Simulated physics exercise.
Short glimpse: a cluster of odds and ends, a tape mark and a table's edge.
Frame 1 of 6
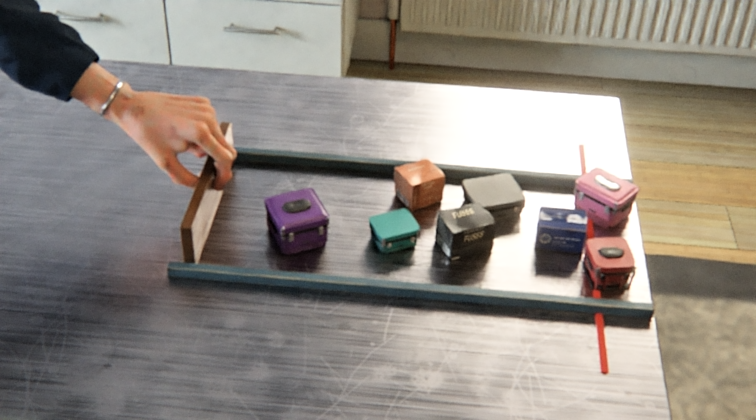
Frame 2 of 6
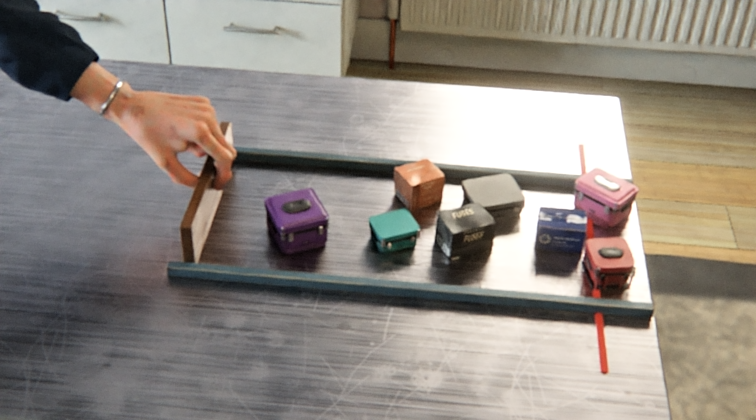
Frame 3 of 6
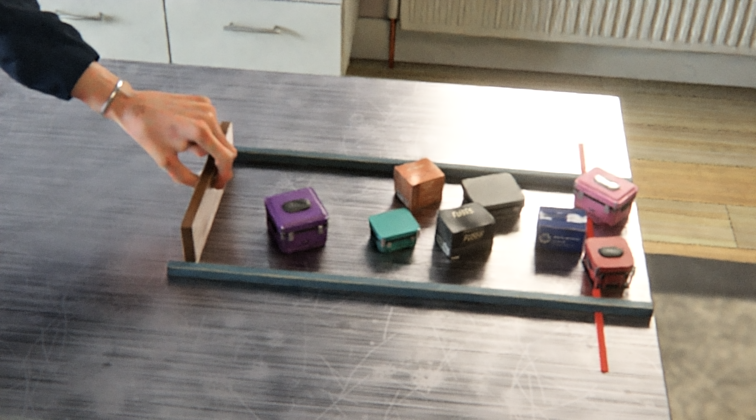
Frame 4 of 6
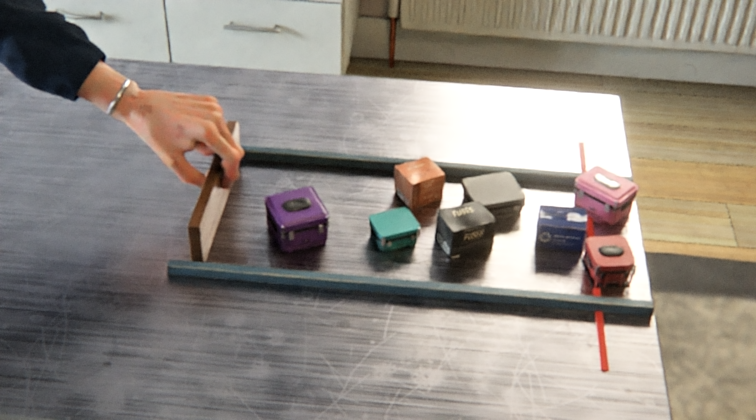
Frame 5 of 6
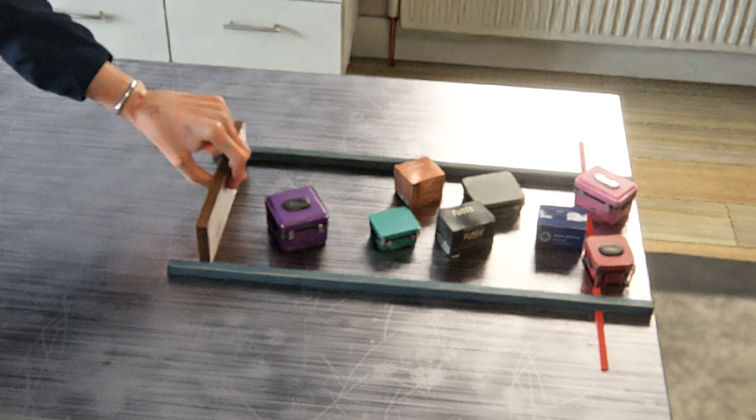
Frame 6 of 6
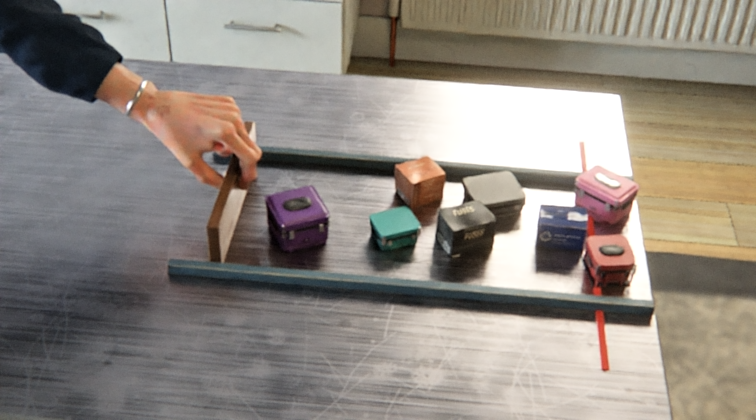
On a scratched tabletop between two dark rails, a hand sliding a wooden board slightly right towards unmoving small cases and boxes.
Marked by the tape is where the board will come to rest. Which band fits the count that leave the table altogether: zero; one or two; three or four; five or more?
The band that fits is five or more.
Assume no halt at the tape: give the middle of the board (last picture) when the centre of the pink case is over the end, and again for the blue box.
Around (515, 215), then around (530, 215).
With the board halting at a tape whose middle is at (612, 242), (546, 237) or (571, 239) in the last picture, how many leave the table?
Per try in turn: 6, 4, 4.
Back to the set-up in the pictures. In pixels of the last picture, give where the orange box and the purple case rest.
In the last picture, roughly (611, 204) and (623, 253).
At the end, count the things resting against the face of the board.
In total, 2.
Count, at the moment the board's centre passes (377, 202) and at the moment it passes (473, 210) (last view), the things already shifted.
One spot: 3. Other spot: 7.
Soon after, none off yet; pink case at rest near (605, 195); red case at rest near (609, 261); blue box at rest near (562, 227).
Then, none off yet; pink case at rest near (605, 195); red case moved about its own width near (641, 270); blue box moved about its own width near (617, 232).
At rest, the number that fall off is five or more; fallen, turquoise case, black box, grey case, blue box, red case and pink case.
